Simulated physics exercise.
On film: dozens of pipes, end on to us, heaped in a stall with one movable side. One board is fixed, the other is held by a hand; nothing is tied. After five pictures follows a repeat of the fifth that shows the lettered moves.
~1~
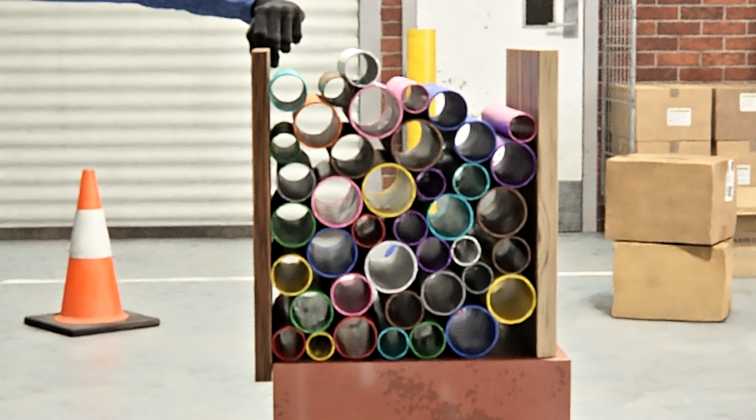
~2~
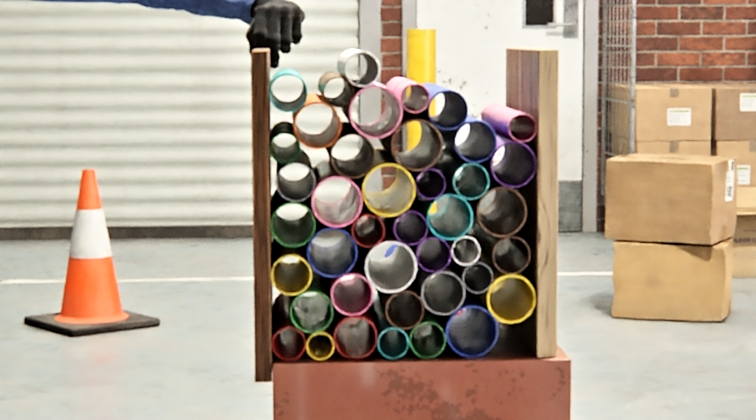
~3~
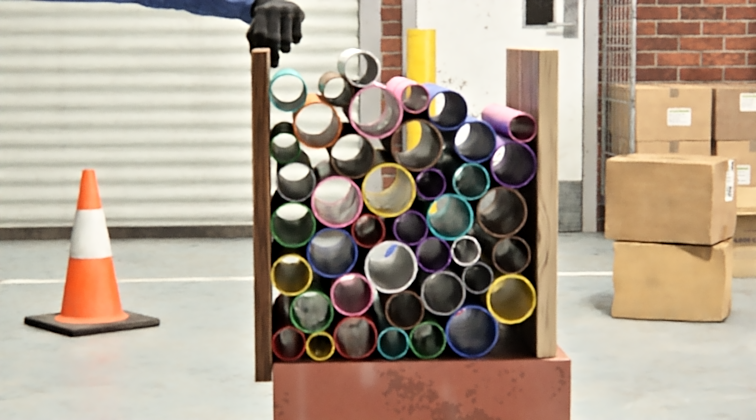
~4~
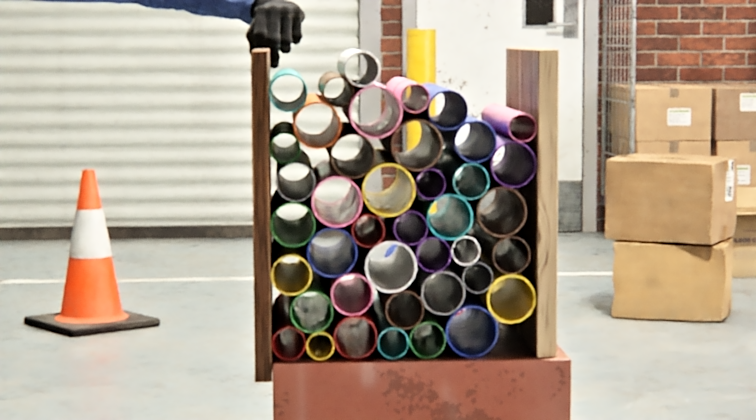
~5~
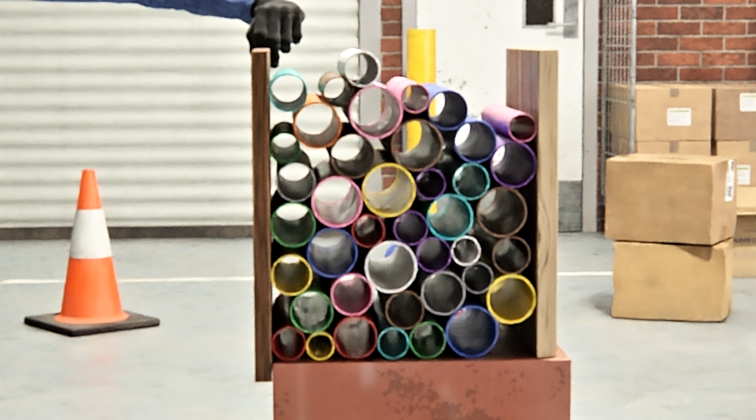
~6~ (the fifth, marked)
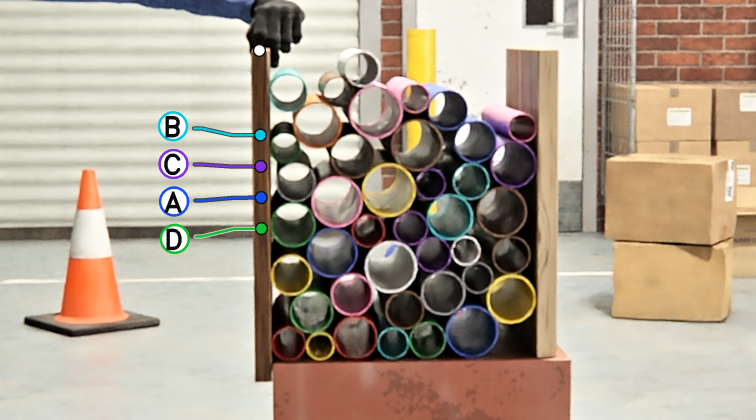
The clip shows dozens of colourful pipes heaped between two upright wooden boards on a reddish block, beside a traffic cone and cardboard boxes. A black-gloved hand rests on top of the left board, and nothing visibly moves.
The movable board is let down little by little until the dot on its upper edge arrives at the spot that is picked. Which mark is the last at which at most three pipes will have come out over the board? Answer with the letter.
No lower than A.
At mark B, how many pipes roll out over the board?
The count is none.
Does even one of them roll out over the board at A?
At A: Yes.
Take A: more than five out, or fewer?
It loses fewer than five.
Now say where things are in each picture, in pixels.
A blue pipe (475, 142); a pink pipe (415, 98); side board (263, 202), in the first frame.
Side board (263, 202); a red pipe (289, 343), in the second frame.
A blue pipe (472, 331); a blue pipe (332, 252), in the third frame.
A purple pipe (411, 228); a pink pipe (337, 202), in the fourth frame.
A brown pipe (502, 212); an orange pipe (317, 125); a blue pipe (475, 142), in the fifth frame.
On the copy, A at (261, 197); B at (260, 135); C at (260, 166); D at (261, 228); the white dot at (259, 51).
On A. First, top of the board (269, 115).
Then, top of the board (270, 188).
Finally, top of the board (270, 197), three out over the board.
By contrast, B none out over the board; C one out over the board; D more than three out over the board.
